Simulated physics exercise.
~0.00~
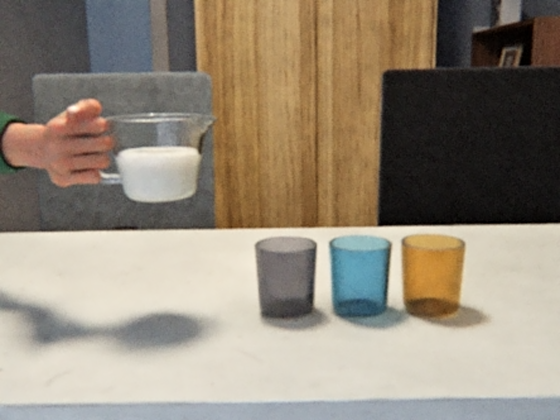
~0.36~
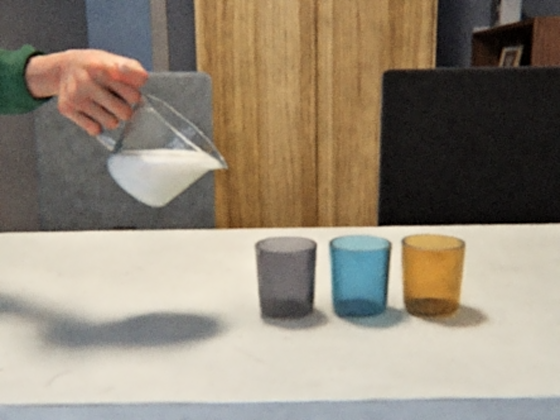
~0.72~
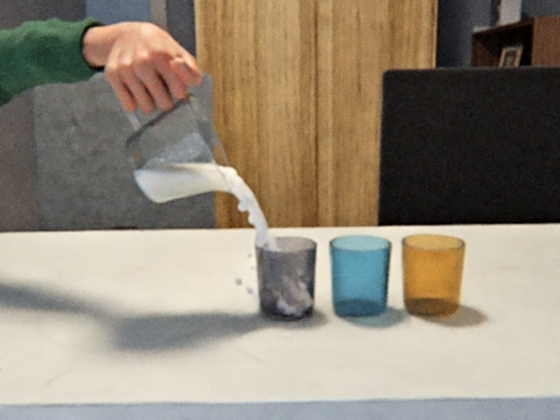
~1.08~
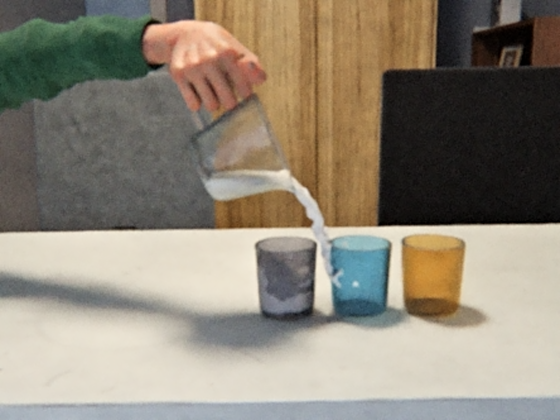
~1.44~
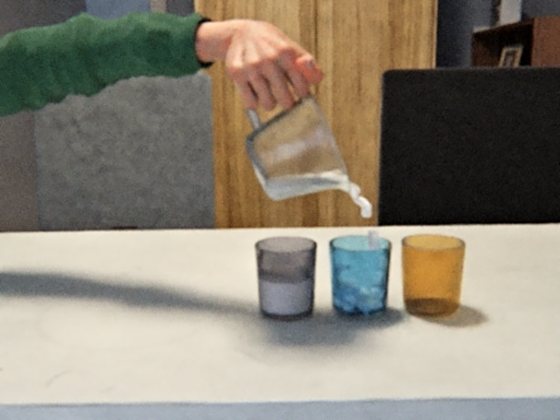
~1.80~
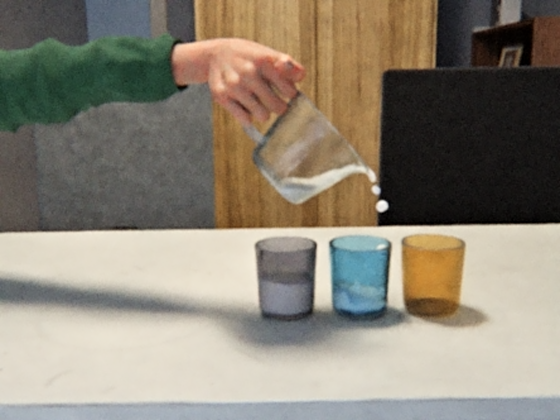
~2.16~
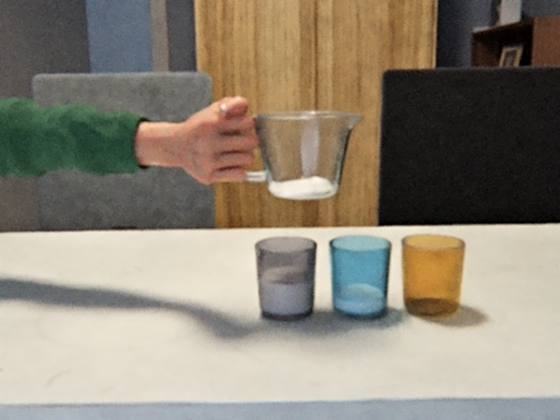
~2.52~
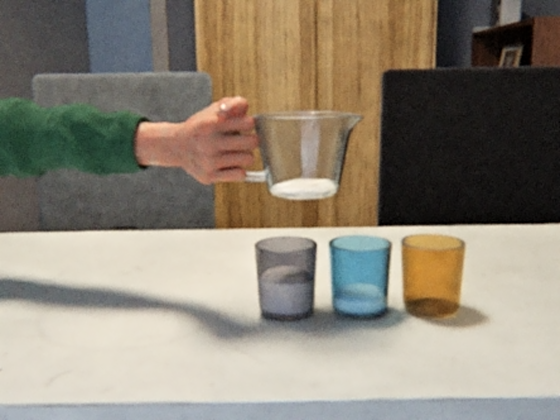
On a pale tabletop, with a wooden panel and two chair backs behind, three empty tumblers stand in a row, gray, blue and amber. A hand in a green sleeve holds a clear, flared jug of white liquid up to their left, then tips it steeply to the right. The liquid streams into the gray glass as the arm moves rightward, and the stream passes on to the blue one. The hand then tilts the jug back as the last drops fall from its lip. Finally the jug is held level above the glasses with a little liquid left, the gray glass fuller than the blue and the amber holding little, if any.
